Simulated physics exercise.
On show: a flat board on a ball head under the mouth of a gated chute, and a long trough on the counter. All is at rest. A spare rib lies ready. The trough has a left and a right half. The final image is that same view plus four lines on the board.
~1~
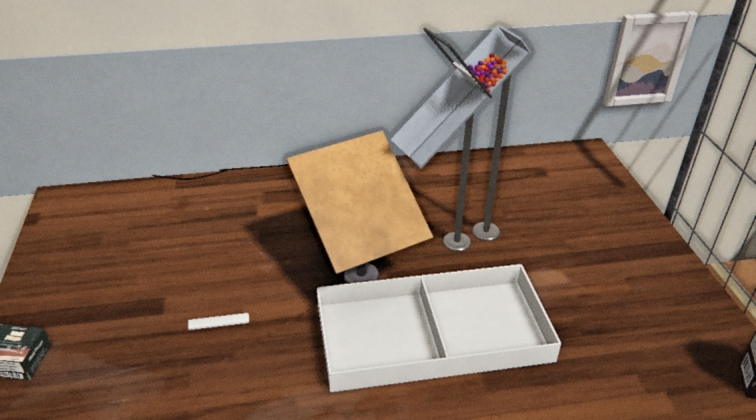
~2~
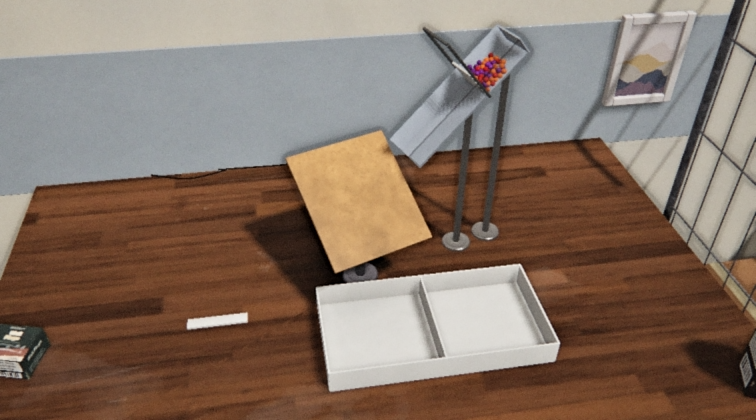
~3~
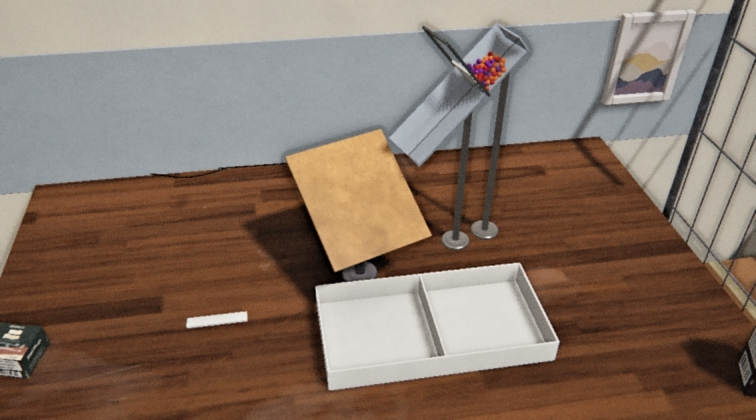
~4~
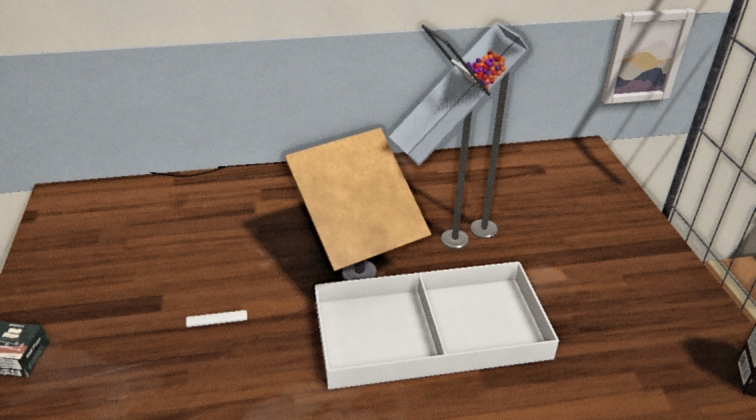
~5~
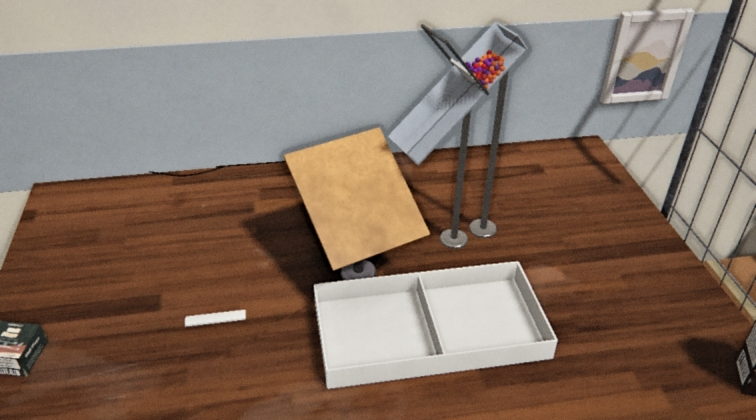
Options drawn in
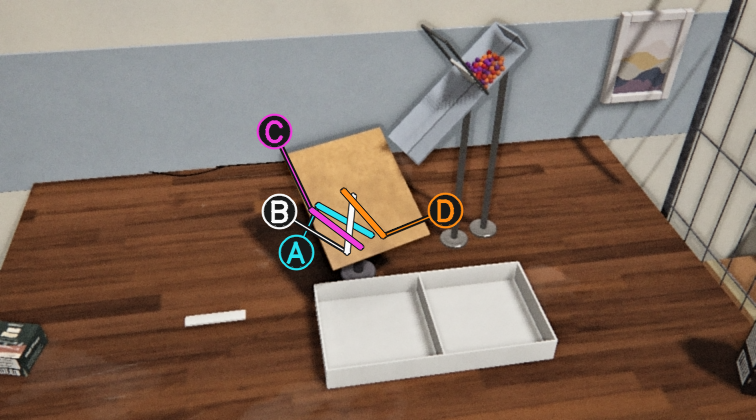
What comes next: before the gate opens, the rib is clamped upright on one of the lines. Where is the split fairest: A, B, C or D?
D works best here.
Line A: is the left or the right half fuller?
Left.
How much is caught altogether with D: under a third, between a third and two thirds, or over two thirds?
Over two thirds.
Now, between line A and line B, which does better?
The answer is A.
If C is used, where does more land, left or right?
The left half.
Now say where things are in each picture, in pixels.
The first frame shows load behind the gate at (482, 73), round plastic beads; lip of the chute at (412, 159), sloping fairly steeply.
The second frame shows middle of the board at (360, 198), tilted fairly steeply; middle of its low edge at (386, 254); of its high edge at (335, 143).
The third frame shows front corners of the trough at (329, 372) and (558, 342); front end of its middle wall at (446, 356); gate still shut at (464, 70).
The fourth frame shows middle of the load at (480, 70); lip at (410, 157).
The fifth frame shows middle of the load at (479, 69); lip at (409, 156).
On the marked copy, line A from (318, 205) to (371, 235); line B from (353, 196) to (347, 252); line C from (311, 210) to (360, 247); line D from (343, 191) to (383, 235).
If A is chosen, of what is caught, most in the left half, about a quarter in the right.
If B is chosen, of what is caught, nearly all in the left half, a small part in the right.
If C is chosen, of what is caught, most in the left half, a small part in the right.
If D is chosen, of what is caught, about two thirds in the left half, about a third in the right.
